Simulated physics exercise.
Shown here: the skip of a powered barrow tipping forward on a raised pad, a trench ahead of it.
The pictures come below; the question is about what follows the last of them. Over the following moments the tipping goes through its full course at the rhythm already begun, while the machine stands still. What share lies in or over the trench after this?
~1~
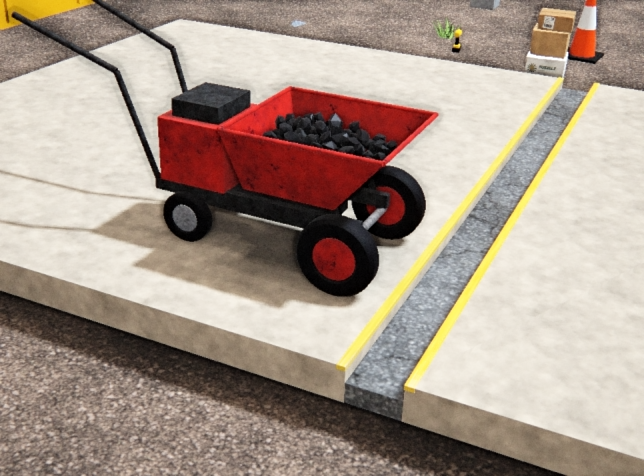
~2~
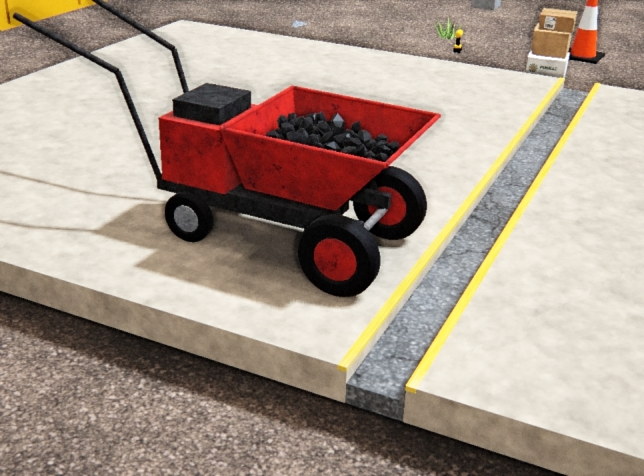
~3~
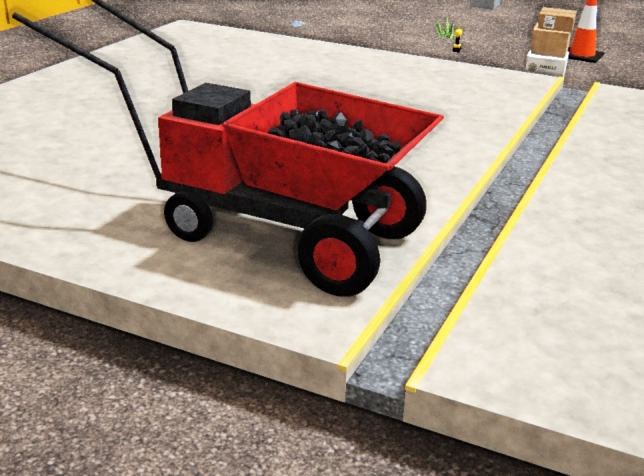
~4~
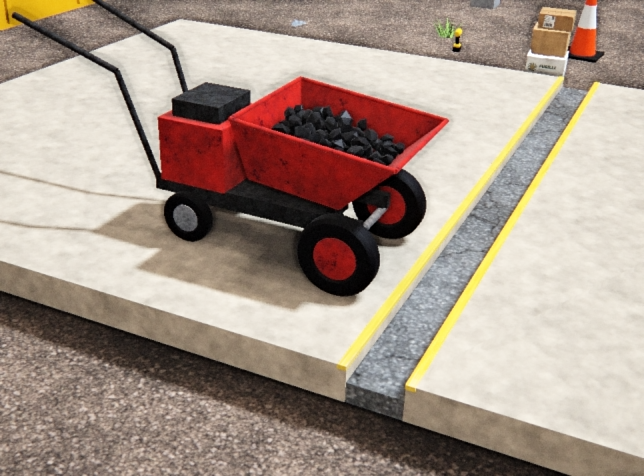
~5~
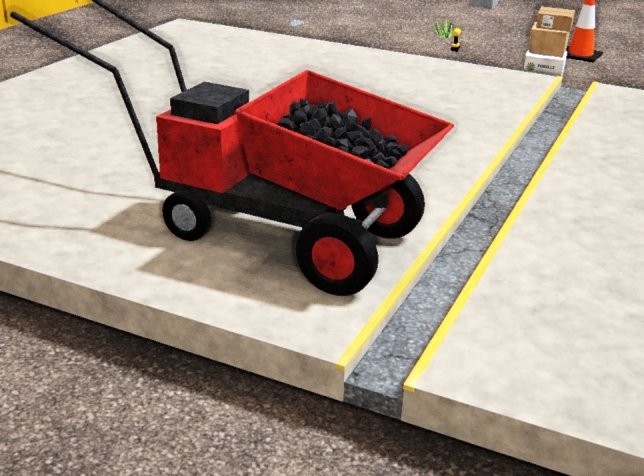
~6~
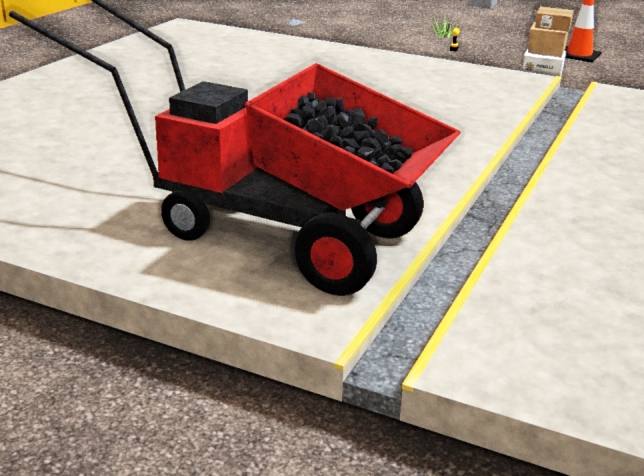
A minority.
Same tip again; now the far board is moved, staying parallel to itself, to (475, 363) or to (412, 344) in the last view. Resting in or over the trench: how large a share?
Roughly 50 % first, 0 % second.
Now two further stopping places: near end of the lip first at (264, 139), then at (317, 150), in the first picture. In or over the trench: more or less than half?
Note: Stop one, a minority share; stop two, a majority share.
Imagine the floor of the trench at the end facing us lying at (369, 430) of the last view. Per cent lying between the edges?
About 0 %.
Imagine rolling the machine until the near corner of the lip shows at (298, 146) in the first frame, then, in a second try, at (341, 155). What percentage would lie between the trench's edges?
Roughly 60 percent the first time, roughly 50 percent the second.
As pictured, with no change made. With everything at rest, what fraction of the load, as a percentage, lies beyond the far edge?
Roughly 75 percent of the pieces, I think.
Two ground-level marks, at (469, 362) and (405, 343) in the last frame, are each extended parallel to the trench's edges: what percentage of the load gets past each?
Respectively 50 and 70 percent.
Soon, skip tipped steeply; all in the skip.
A while on, skip tipped right over; most in the skip; about a quarter beyond it.
Towards the end, skip tipped right over; about a quarter in the skip; most beyond it.
Finally, skip tipped right over; about a quarter in the skip; a stray few in or heaped over the trench; most beyond it.
